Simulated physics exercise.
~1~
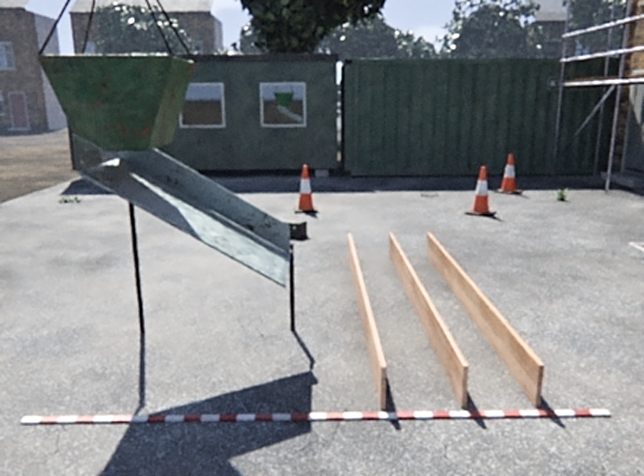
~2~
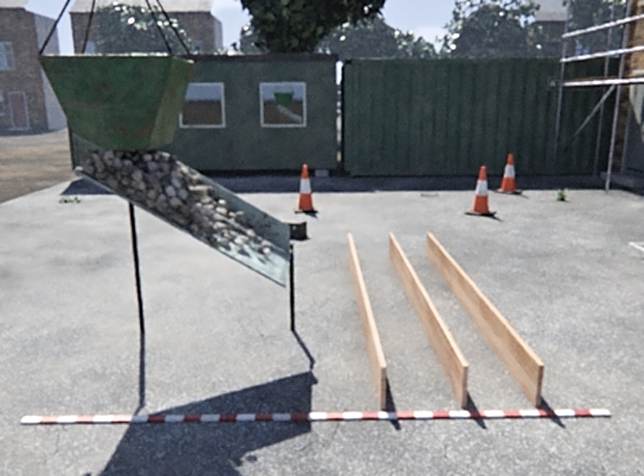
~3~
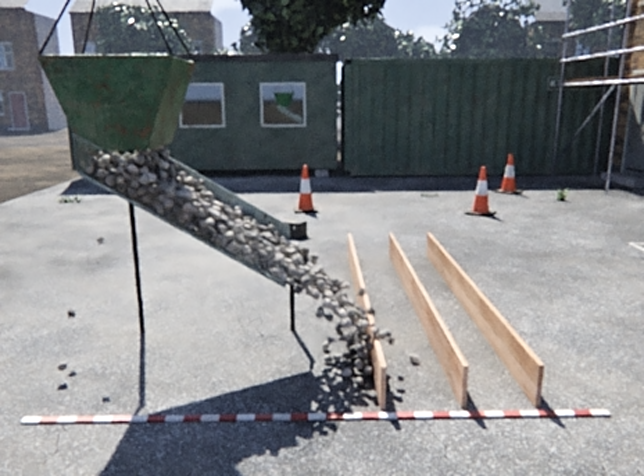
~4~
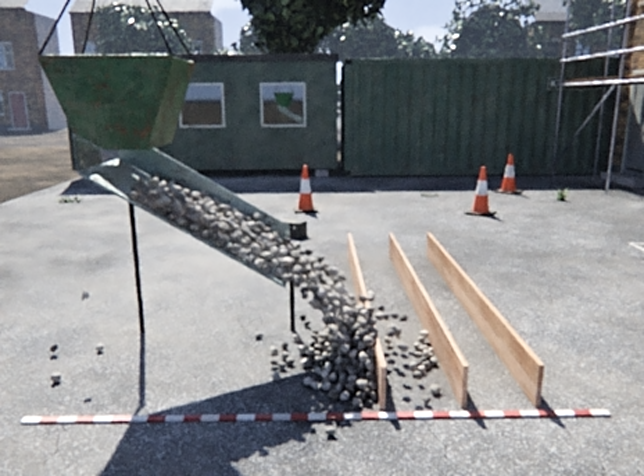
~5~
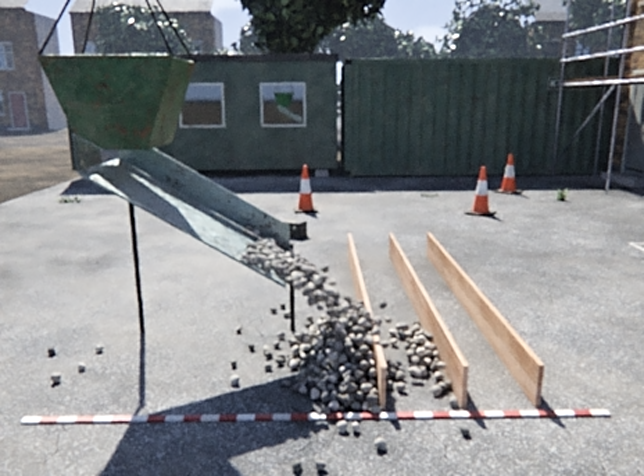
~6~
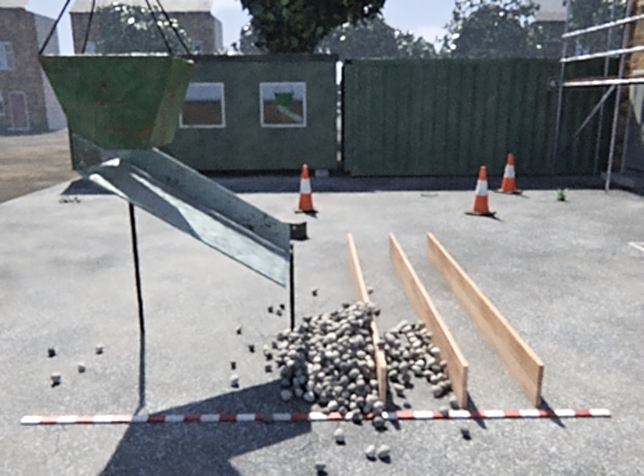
In a paved yard, rounded stones dropped from a hanging green skip, slid down a fixed steel chute to the right and piled up against the first wooden plank, most staying left of it while some spilled into the left bay.
